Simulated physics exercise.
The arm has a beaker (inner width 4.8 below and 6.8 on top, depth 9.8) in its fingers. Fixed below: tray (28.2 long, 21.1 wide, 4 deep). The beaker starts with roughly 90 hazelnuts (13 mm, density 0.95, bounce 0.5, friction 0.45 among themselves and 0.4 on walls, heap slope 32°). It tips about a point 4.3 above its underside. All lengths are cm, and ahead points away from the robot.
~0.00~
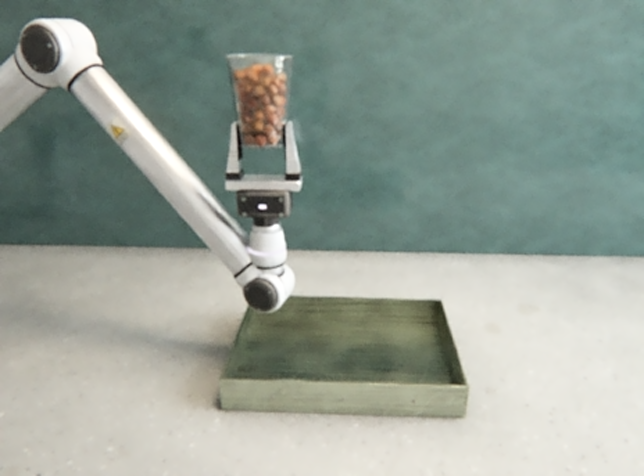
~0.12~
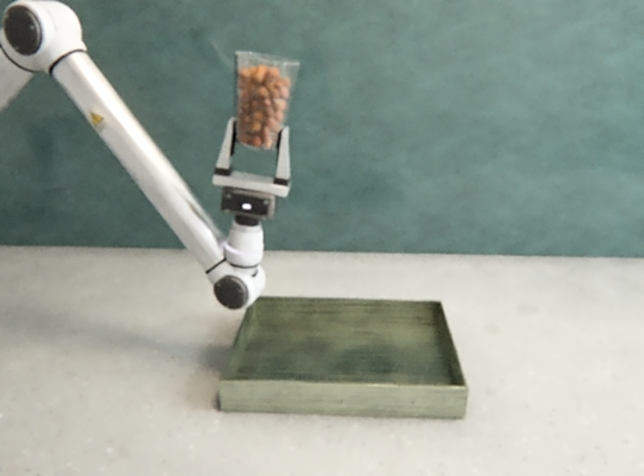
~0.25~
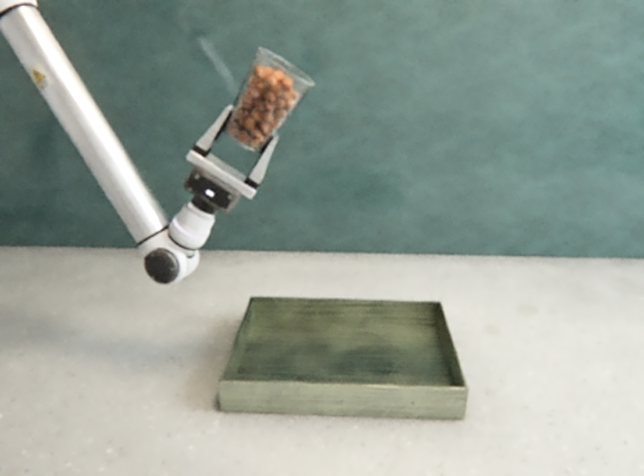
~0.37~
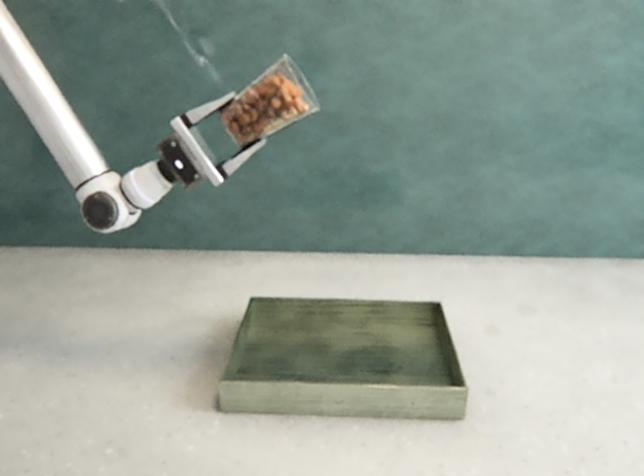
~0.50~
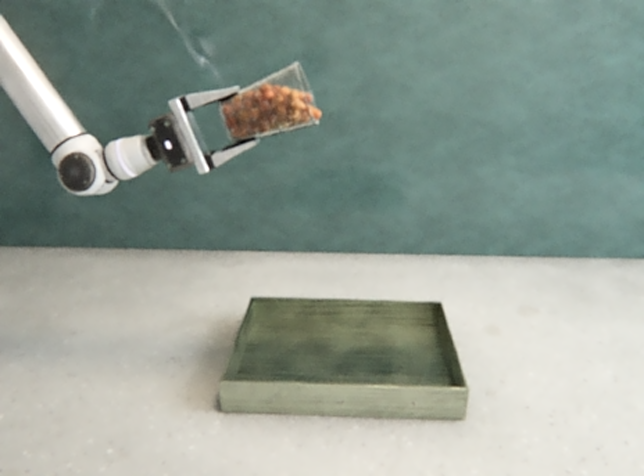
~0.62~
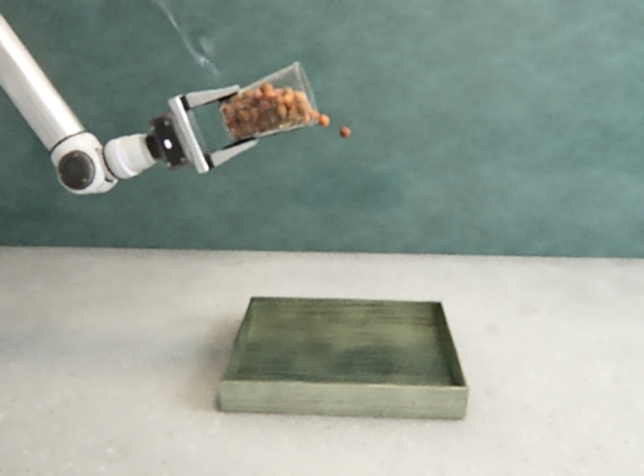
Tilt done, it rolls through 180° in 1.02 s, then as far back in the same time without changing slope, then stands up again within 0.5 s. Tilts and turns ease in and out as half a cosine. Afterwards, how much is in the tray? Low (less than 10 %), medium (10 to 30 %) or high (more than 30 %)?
A medium share, 10 to 30 %, ends in the tray.
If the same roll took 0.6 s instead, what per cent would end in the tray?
It would be near 15 per cent.
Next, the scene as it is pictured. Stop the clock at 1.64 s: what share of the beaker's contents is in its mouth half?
Roughly 45 per cent.
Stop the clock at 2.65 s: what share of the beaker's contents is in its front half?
About 65 per cent.
By 1.64 s, tipped 71°, highest piece 36 above the table; 83 in the beaker, 4 in the tray, 4 in flight or on a rim.
By 2.65 s, tipped 71°, highest piece 36 above the table; 76 in the beaker, 14 in the tray, 1 in flight or on a rim.
By 3.36 s, upright, highest piece 39 above the table; 75 in the beaker, 16 in the tray.
By 4.06 s, upright, highest piece 39 above the table; 75 in the beaker, 16 in the tray.
Final count, 75 in the beaker, 16 in the tray. That is 18 % in the tray.
